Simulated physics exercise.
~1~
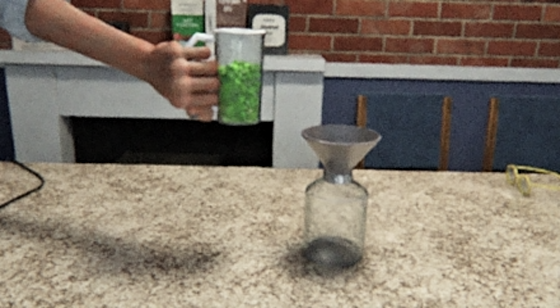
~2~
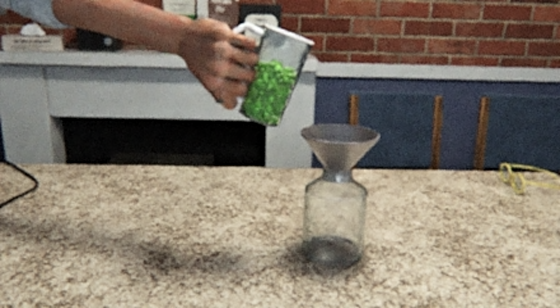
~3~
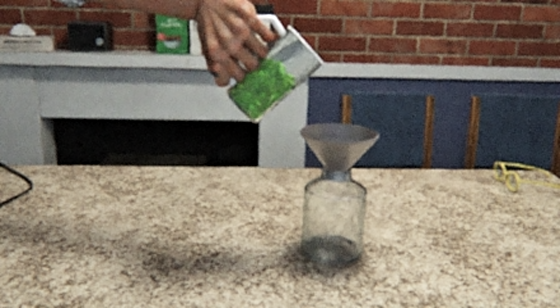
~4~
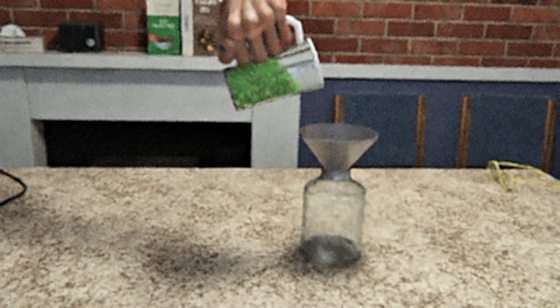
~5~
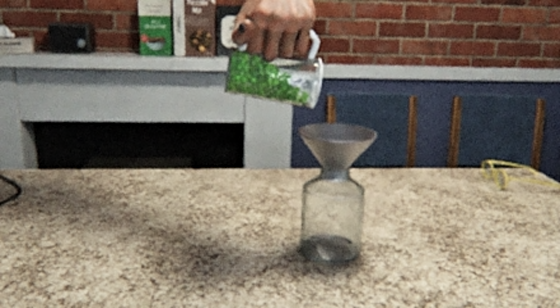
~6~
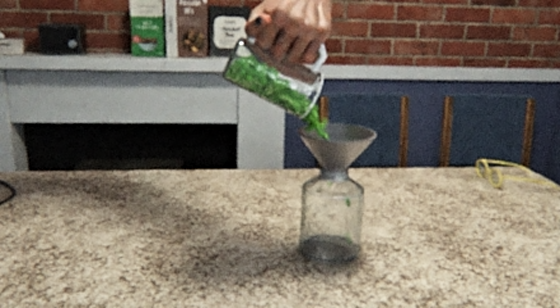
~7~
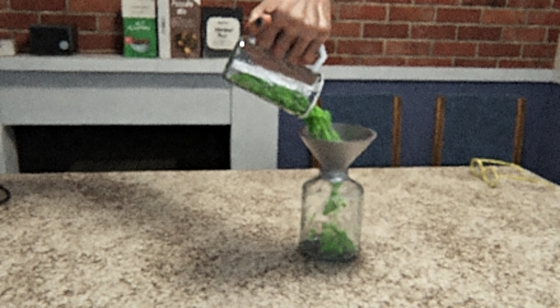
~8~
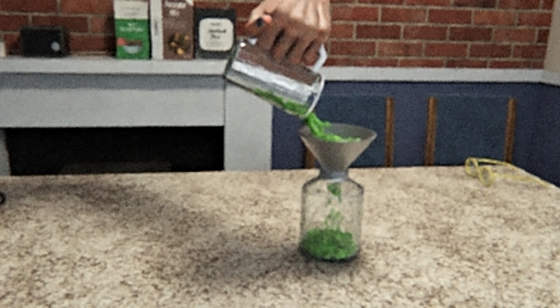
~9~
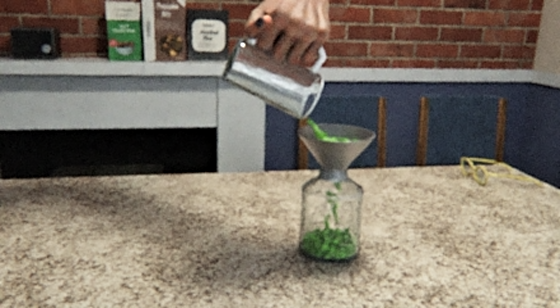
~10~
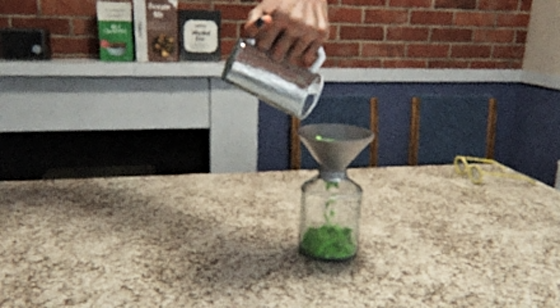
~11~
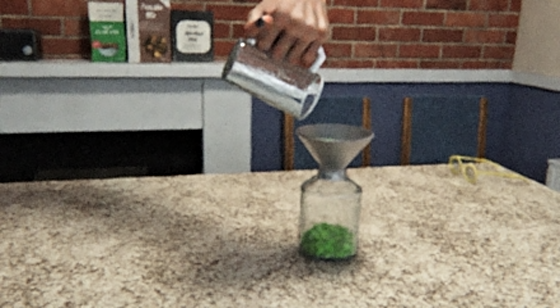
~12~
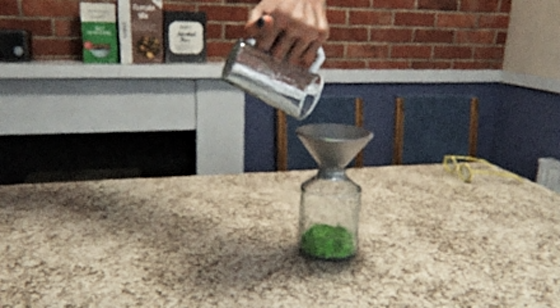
On a speckled beige countertop in front of a white fireplace and a red brick wall, seen from the front with a slight sideways drift, a clear glass jar stands with a grey funnel in its neck. A hand at the upper left holds a glass cup of small green peas. It carries the cup rightward and tips it over the funnel. The peas slide to the rim, then stream into the funnel and drop into the jar. The stream thins and stops, leaving a green heap at the jar's bottom, no visible spill, and the cup still held tilted above.
